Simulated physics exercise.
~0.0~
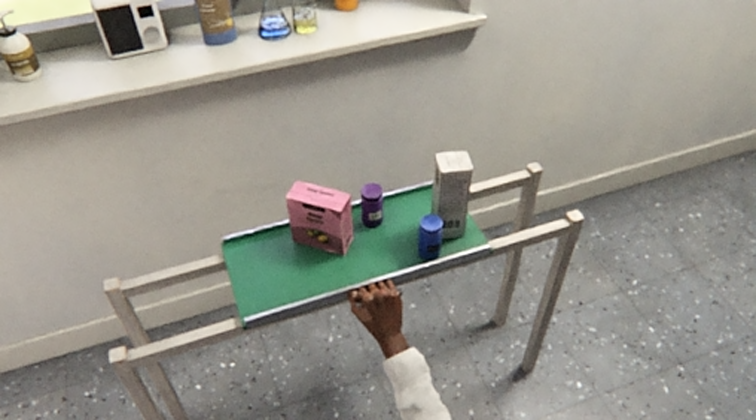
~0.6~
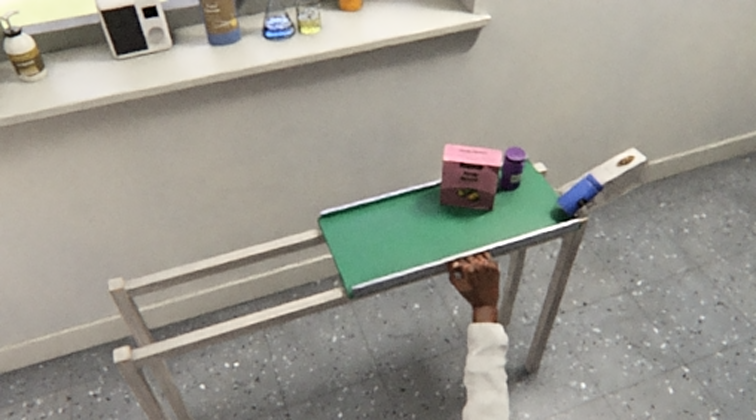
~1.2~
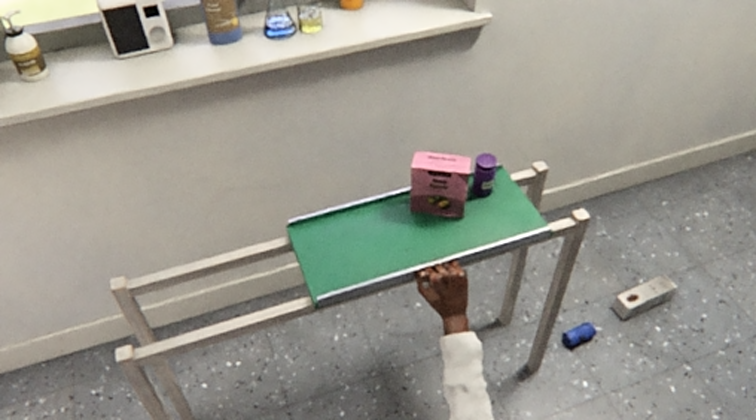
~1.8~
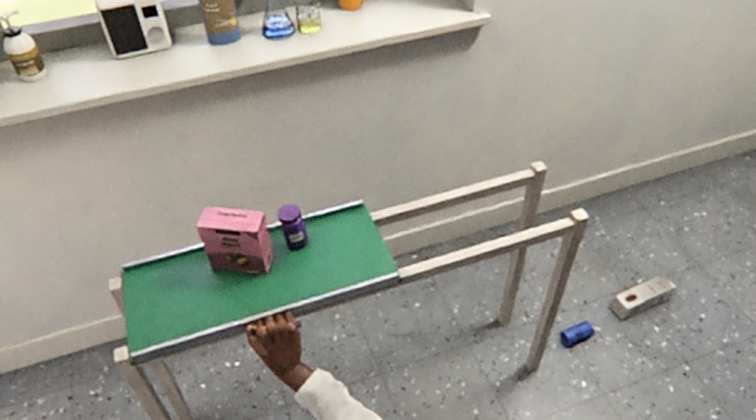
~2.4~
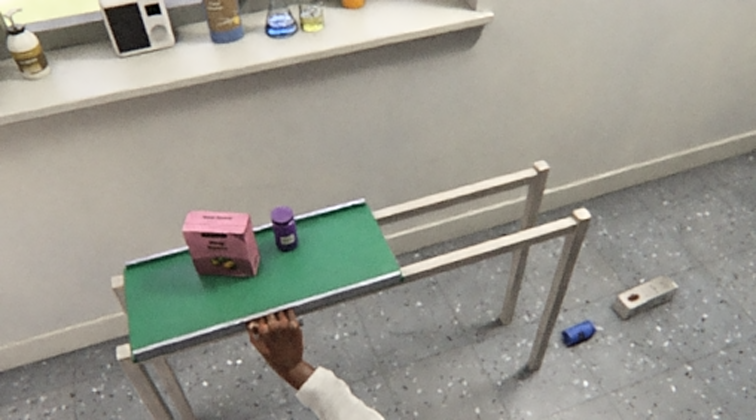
Green tray sliding right under a hand, blue shaker and white carton toppling to the floor, pink packet and purple shaker riding left upright.
